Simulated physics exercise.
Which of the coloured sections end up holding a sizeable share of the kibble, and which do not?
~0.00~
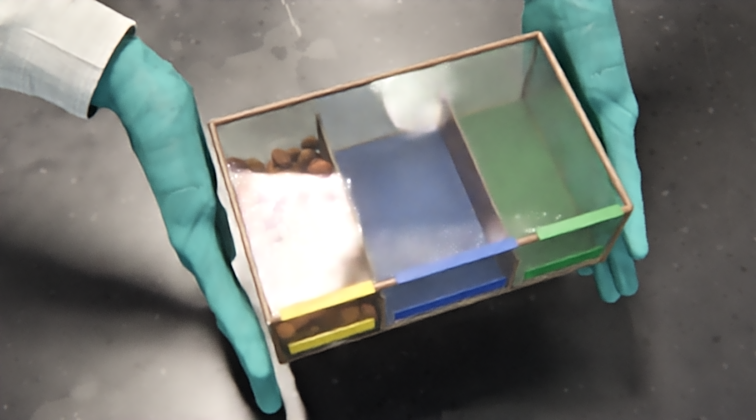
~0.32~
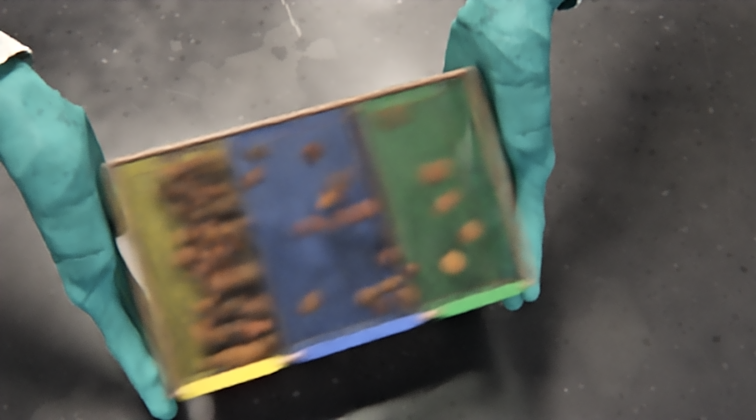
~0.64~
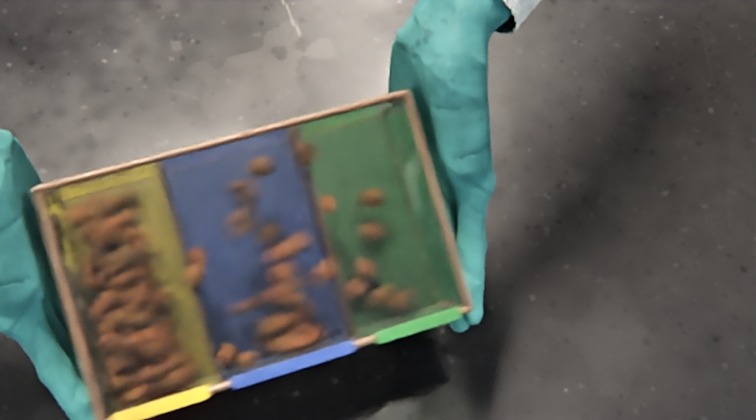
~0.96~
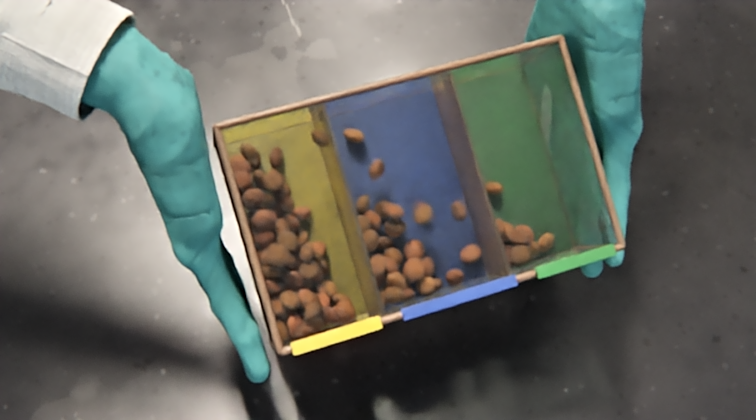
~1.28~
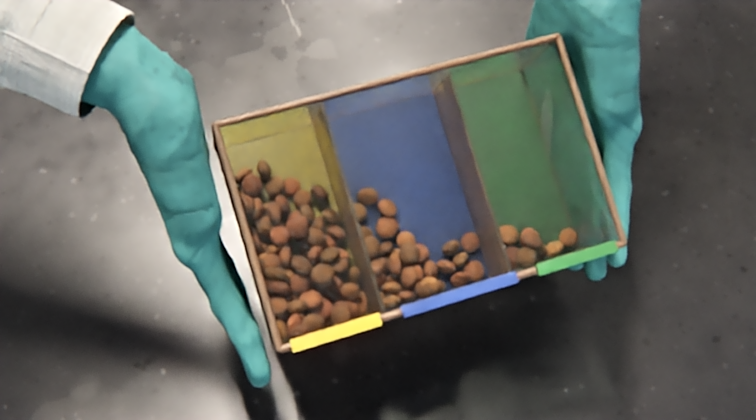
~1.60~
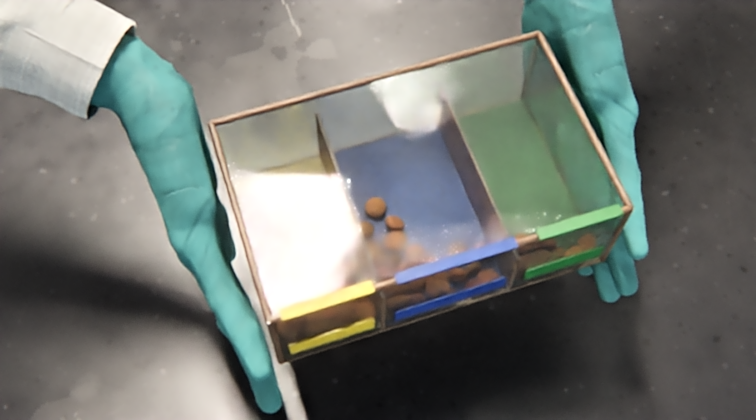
The yellow and blue sections each end up with a sizeable share, with yellow holding the most, while the green section gets only a small share.
